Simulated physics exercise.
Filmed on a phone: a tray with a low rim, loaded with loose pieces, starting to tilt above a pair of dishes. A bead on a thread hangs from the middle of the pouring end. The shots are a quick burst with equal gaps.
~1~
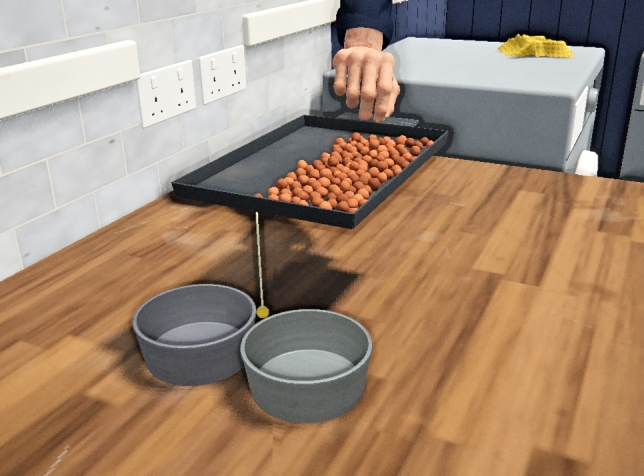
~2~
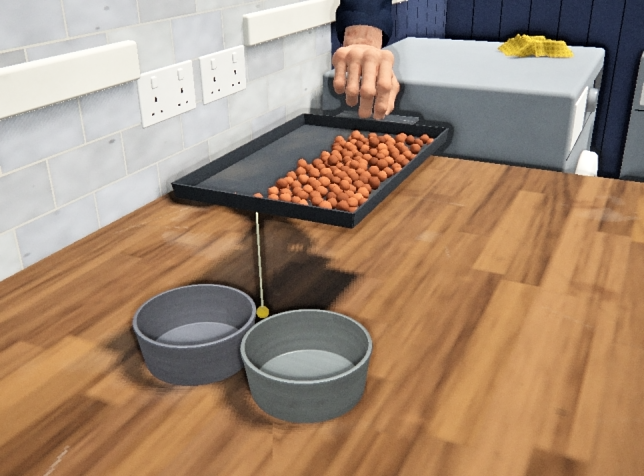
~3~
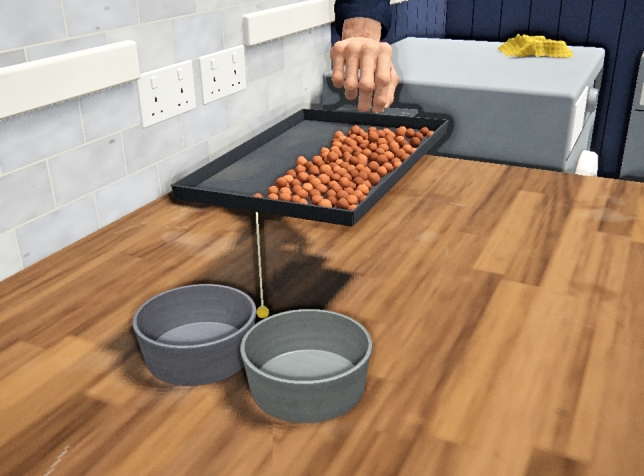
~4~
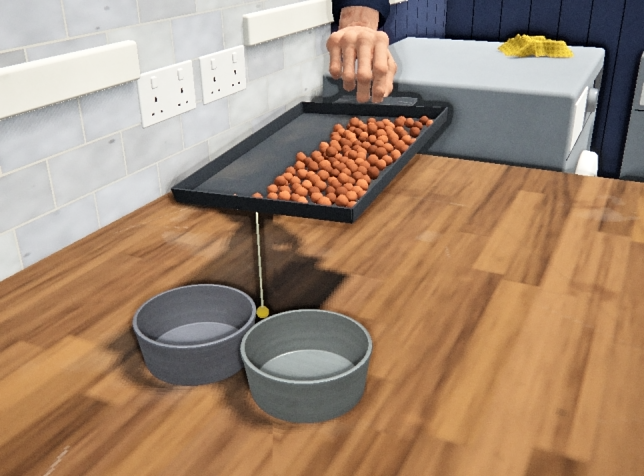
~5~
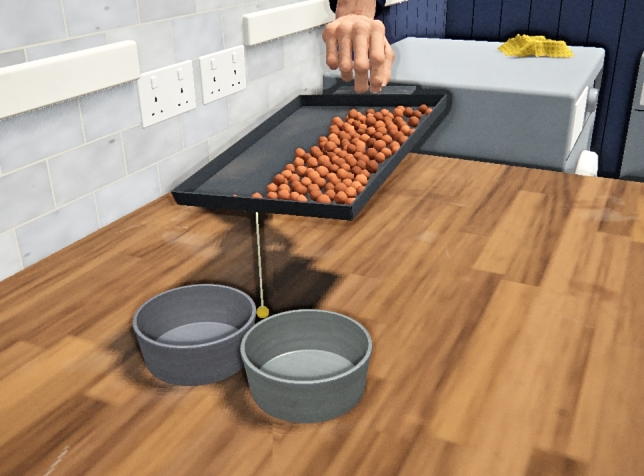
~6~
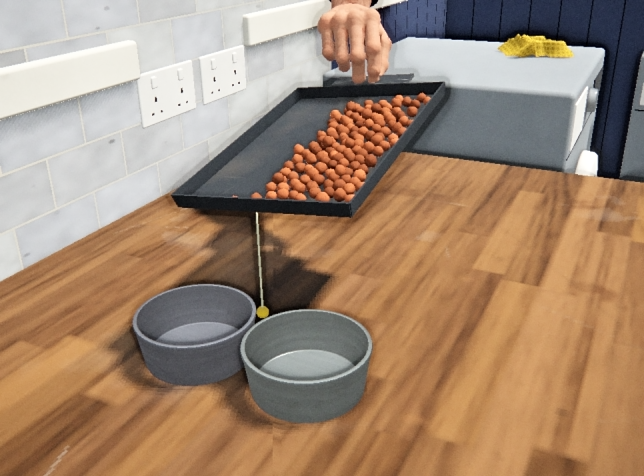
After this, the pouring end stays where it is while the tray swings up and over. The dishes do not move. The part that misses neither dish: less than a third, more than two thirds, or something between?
They take more than two thirds between them.
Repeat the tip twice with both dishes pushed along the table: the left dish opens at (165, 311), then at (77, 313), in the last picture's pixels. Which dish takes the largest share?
One: The left-hand dish. Two: Right.
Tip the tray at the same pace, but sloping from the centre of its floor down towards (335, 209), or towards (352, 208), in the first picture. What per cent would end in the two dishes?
Roughly 70 per cent, and 50 per cent.
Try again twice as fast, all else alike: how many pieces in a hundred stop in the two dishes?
Some 80 per cent.
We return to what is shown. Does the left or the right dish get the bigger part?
Fuller: The left one.
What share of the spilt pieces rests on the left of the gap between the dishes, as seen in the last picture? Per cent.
Near 100 %.
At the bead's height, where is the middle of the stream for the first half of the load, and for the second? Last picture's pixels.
The first part at (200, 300); the rest at (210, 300).
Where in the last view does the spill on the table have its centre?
Around (176, 429).
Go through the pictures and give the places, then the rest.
Corners of the pouring end at (175, 182) and (353, 213), level; middle of the load at (351, 168), clay pellets; left dish at (160, 361); right dish at (276, 396); bead on its thread at (263, 312), in the first frame.
Corners of the pouring end at (174, 183) and (352, 212), level; middle of the load at (351, 167), in the second frame.
Corners of the pouring end at (174, 184) and (352, 210), tipped barely, lowest at the left corner; middle of the load at (350, 163), in the third frame.
Corners of the pouring end at (174, 187) and (351, 207), tipped a little, lowest at the left corner; middle of the load at (350, 157), in the fourth frame.
Corners of the pouring end at (174, 190) and (350, 205), tipped a little, lowest at the left corner; middle of the load at (348, 151), in the fifth frame.
Corners of the pouring end at (174, 193) and (348, 202), tipped a little, lowest at the left corner; middle of the load at (347, 145); left dish at (160, 361); right dish at (276, 396), in the sixth frame.
Soon, tray tipped steeply; nearly all on the tray; a stray few in the left dish.
A while on, tray tipped right over; nearly all on the tray; a stray few in the left dish.
Towards the end, tray tipped past a quarter turn; most in the left dish; about a quarter outside both.
Finally, tray tipped past a quarter turn; none in the right dish; most in the left dish; about a quarter outside both.
